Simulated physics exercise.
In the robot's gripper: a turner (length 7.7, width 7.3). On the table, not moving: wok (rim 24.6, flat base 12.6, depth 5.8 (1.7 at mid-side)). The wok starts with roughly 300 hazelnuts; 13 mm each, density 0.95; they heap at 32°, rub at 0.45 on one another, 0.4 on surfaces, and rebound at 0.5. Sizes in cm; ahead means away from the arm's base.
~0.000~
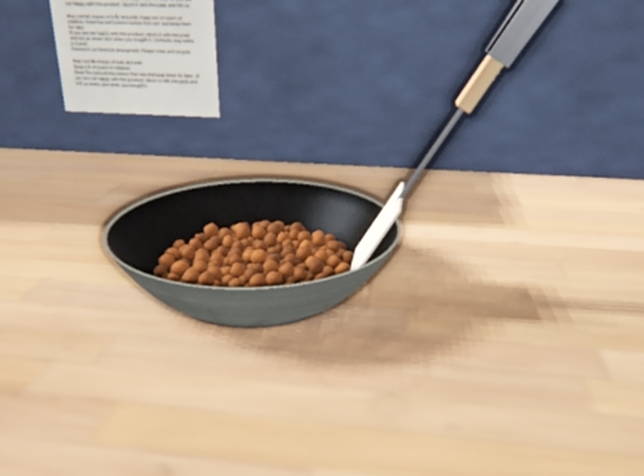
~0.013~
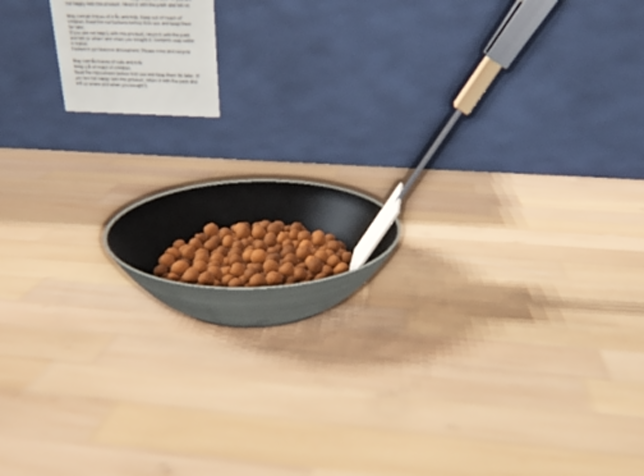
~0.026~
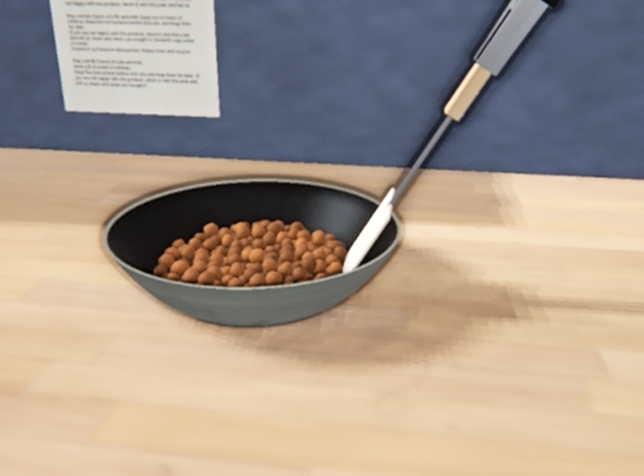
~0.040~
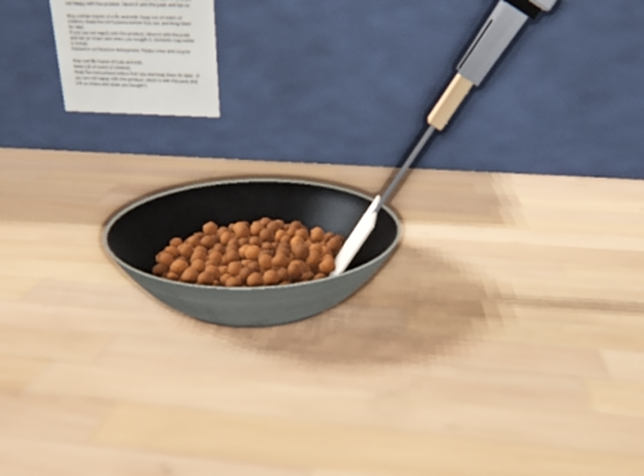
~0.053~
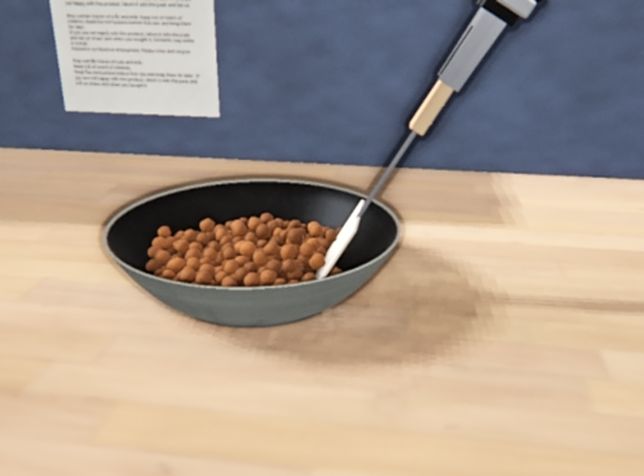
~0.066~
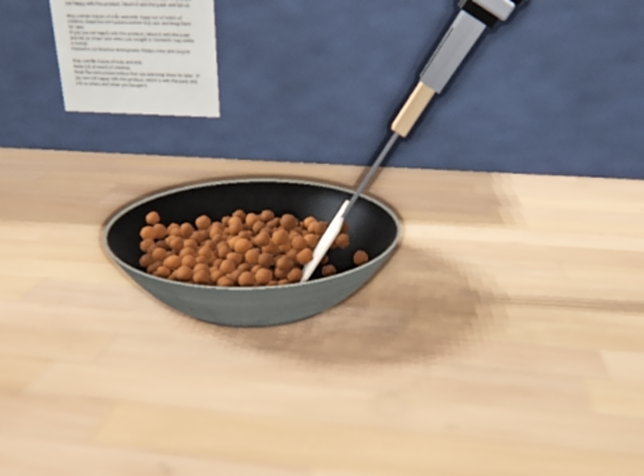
A dark wok heaped with round brown hazelnuts sits on a pale wooden tabletop, seen from slightly above by a still camera, with a blue wall behind. A printed white sheet hangs at upper left, and a white-bladed turner with a grey and tan handle slants in from upper right. The turner slides left through the wok, pushing the nuts leftward, and a few end up right of its blade.
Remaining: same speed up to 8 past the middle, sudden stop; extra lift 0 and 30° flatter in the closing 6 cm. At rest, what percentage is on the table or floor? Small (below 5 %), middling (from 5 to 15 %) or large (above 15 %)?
A large share, above 15 %, ends on the table or floor.
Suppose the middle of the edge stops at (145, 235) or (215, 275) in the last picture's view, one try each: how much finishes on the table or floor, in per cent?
Some 45 and 0 per cent.
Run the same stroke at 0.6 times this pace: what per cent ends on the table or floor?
Some 10 per cent.
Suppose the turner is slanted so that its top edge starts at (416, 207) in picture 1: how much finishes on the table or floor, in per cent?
About 20 per cent.
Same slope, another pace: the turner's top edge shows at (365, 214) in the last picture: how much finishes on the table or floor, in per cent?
About 10 per cent.
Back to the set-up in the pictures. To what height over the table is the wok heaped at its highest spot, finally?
Roughly 6.5 cm.
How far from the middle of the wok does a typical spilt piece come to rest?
Roughly 22 cm.
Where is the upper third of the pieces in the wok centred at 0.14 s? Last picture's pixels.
Around (194, 235).
By 0.10 s, sloping 60°, highest piece 10 above the table; 299 in the wok, 1 on the blade or in flight.
By 0.14 s, sloping 50°, highest piece 12 above the table; 296 in the wok, 4 on the blade or in flight.
By 0.36 s, sloping 30°, highest piece 7 above the table; 242 in the wok, 39 on the table or floor, 19 on the blade or in flight.
By 1.41 s, sloping 30°, highest piece 6 above the table; 242 in the wok, 58 on the table or floor.
Final count, 242 in the wok, 58 on the table or floor. That is 19 % on the table or floor.
